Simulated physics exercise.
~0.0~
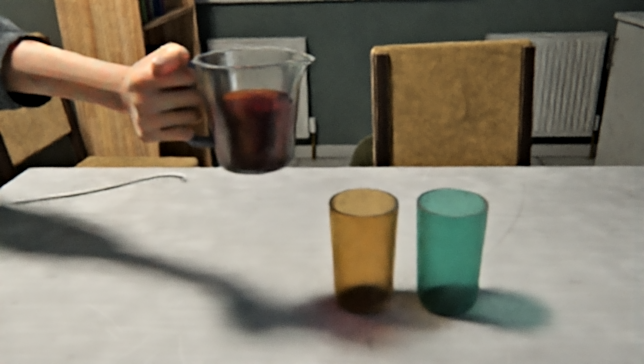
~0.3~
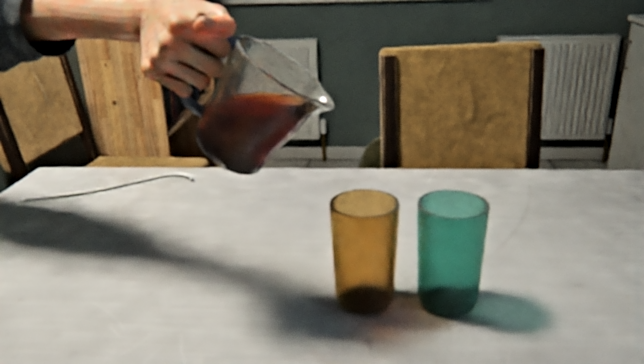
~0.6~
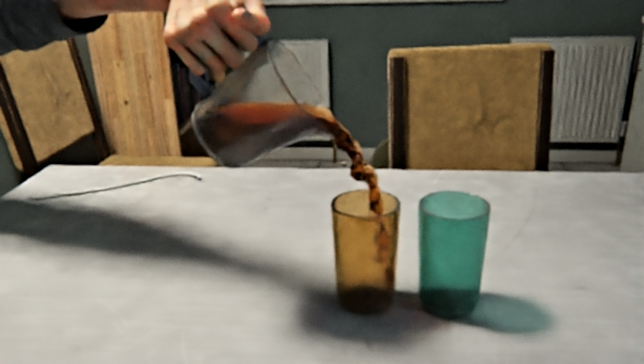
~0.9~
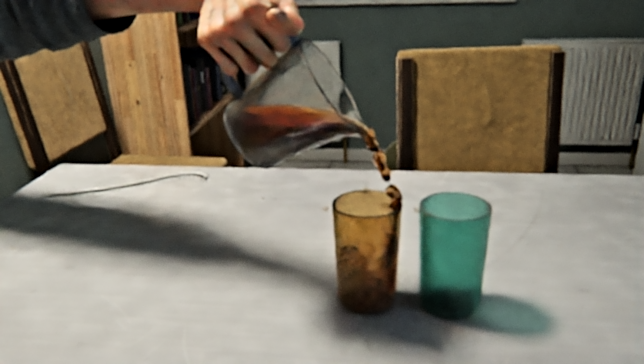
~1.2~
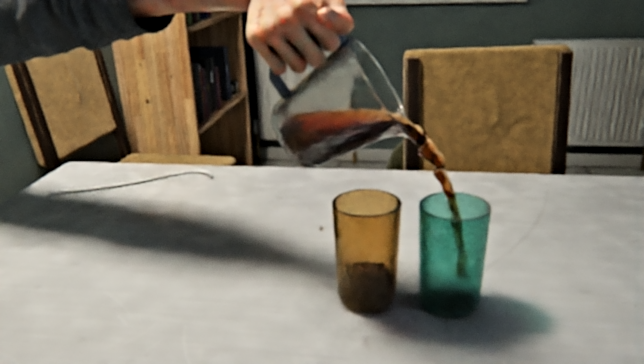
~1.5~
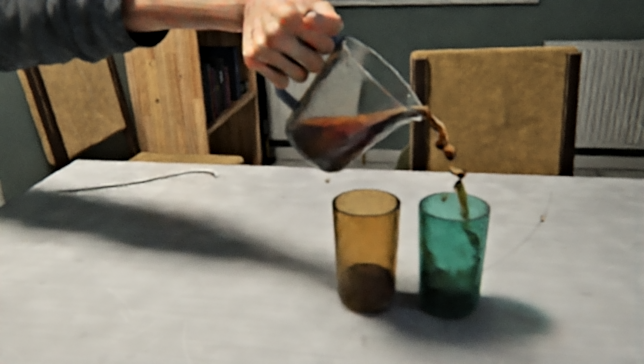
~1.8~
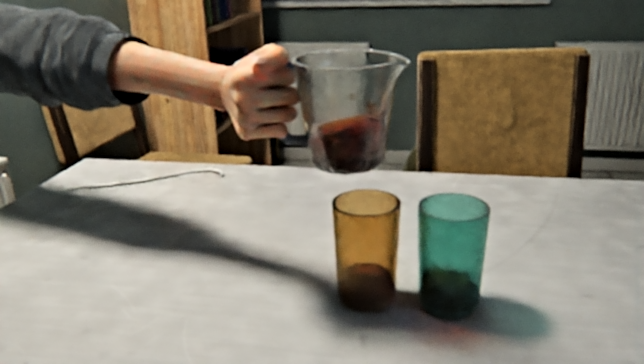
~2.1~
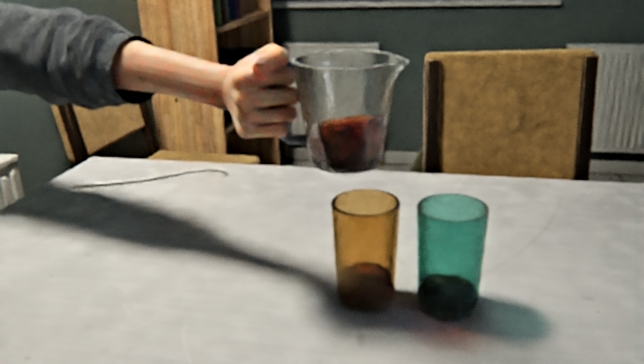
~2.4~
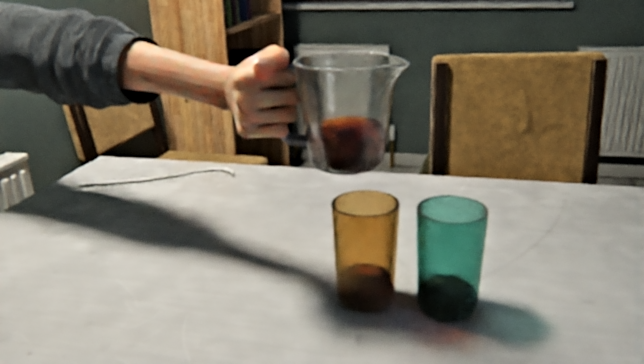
A hand pours tea from a jug into the left tumbler, then the right one.
